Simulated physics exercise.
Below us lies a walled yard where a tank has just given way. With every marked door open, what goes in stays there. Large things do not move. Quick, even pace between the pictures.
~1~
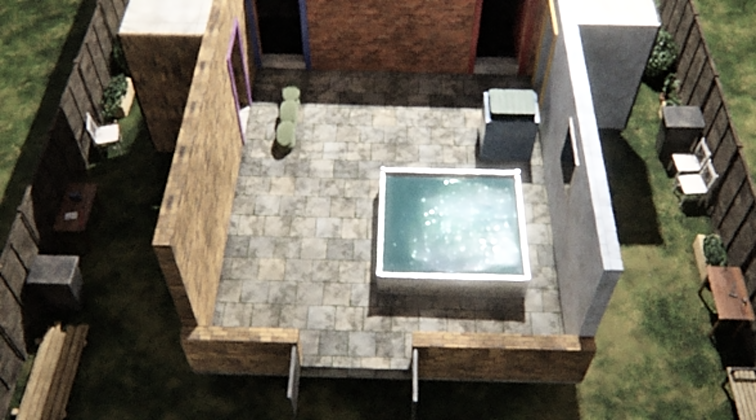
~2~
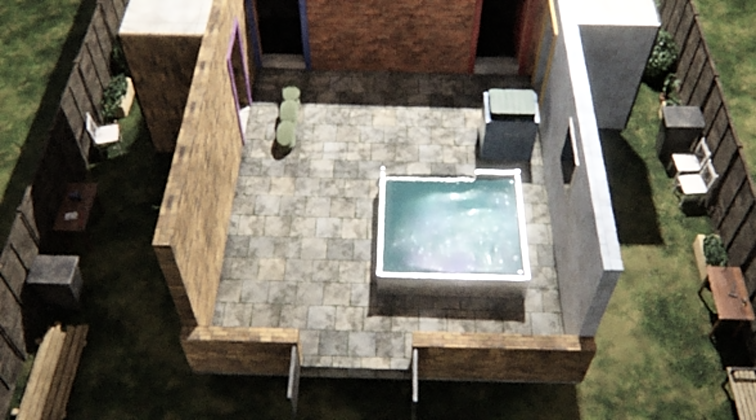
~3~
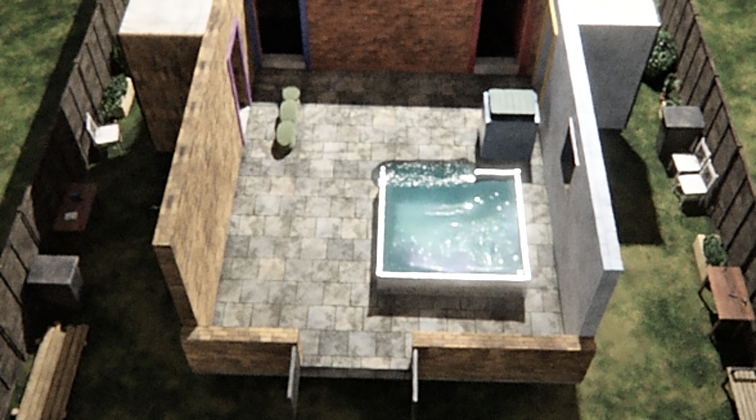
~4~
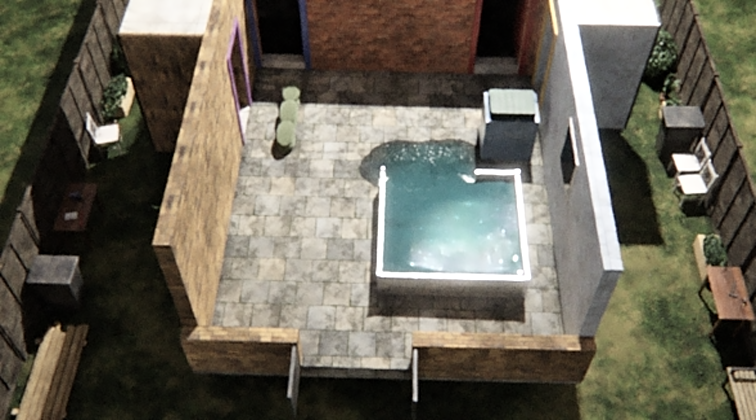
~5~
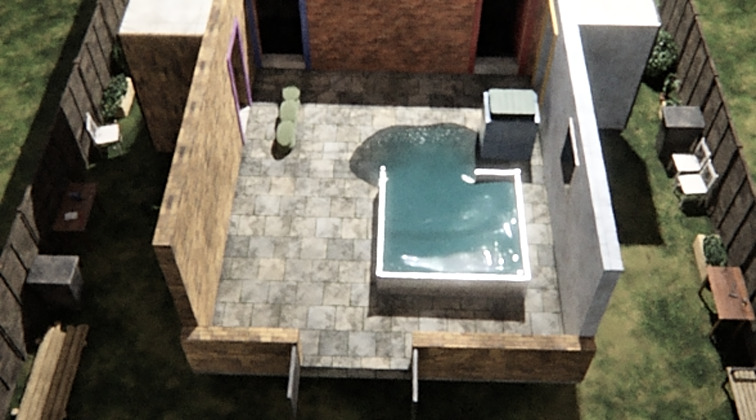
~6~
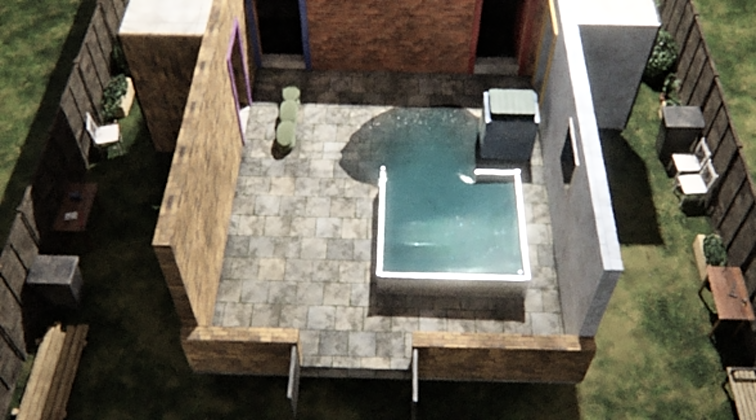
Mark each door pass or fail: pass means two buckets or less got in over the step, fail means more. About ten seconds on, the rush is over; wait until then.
Purple door - pass, yellow door - fail, red door - pass, blue door - pass.
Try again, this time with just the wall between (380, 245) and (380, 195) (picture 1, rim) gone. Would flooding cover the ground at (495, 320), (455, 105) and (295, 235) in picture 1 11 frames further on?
In turn: No water, not flooded, covered.
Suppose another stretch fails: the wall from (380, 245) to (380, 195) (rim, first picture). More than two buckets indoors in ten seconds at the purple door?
Lab note - purple door breaks the limit.
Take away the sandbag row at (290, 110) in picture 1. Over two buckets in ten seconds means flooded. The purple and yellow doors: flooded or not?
I reckon the purple one rises above and the yellow one rises above.
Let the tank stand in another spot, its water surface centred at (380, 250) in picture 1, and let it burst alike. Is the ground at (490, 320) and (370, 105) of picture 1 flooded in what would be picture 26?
Spared, hit.
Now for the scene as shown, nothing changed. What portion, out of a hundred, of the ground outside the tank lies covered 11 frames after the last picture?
35 %, roughly.
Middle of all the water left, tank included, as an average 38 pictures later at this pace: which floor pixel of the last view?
About (408, 159).
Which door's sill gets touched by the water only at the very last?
Result: The purple one.
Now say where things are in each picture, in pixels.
In the first frame, still water in the open tank at (451, 224).
In the second frame, water pours out on the open tank's far side and has run to a hidden place.
In the third frame, the front is at (376, 175), out from the gap on the open tank's far side.
In the fourth frame, the front is at (479, 153), out from the gap on the open tank's far side.
In the fifth frame, water pours out on the open tank's far side and has run to (456, 127).
In the sixth frame, the front is at (458, 109), out from the gap on the open tank's far side.
A moment on, water covers 25 % of the floor; the purple door not reached, the yellow door not reached, the red door not reached, the blue door not reached.
Next, water covers 35 % of the floor; the purple door not reached, the yellow door wet at the sill, nothing in, the red door wet at the sill, nothing in, the blue door not reached.
Then, water covers 40 % of the floor; the purple door wet at the sill, nothing in, the yellow door over two buckets in, the red door wet at the sill, nothing in, the blue door wet at the sill, nothing in.
Later, water covers 75 % of the floor; the purple door under two buckets in, the yellow door far over two buckets in, the red door wet at the sill, nothing in, the blue door under two buckets in.
In the end, water covers 95 % of the floor; the purple door under two buckets in, the yellow door far over two buckets in, the red door wet at the sill, nothing in, the blue door under two buckets in.
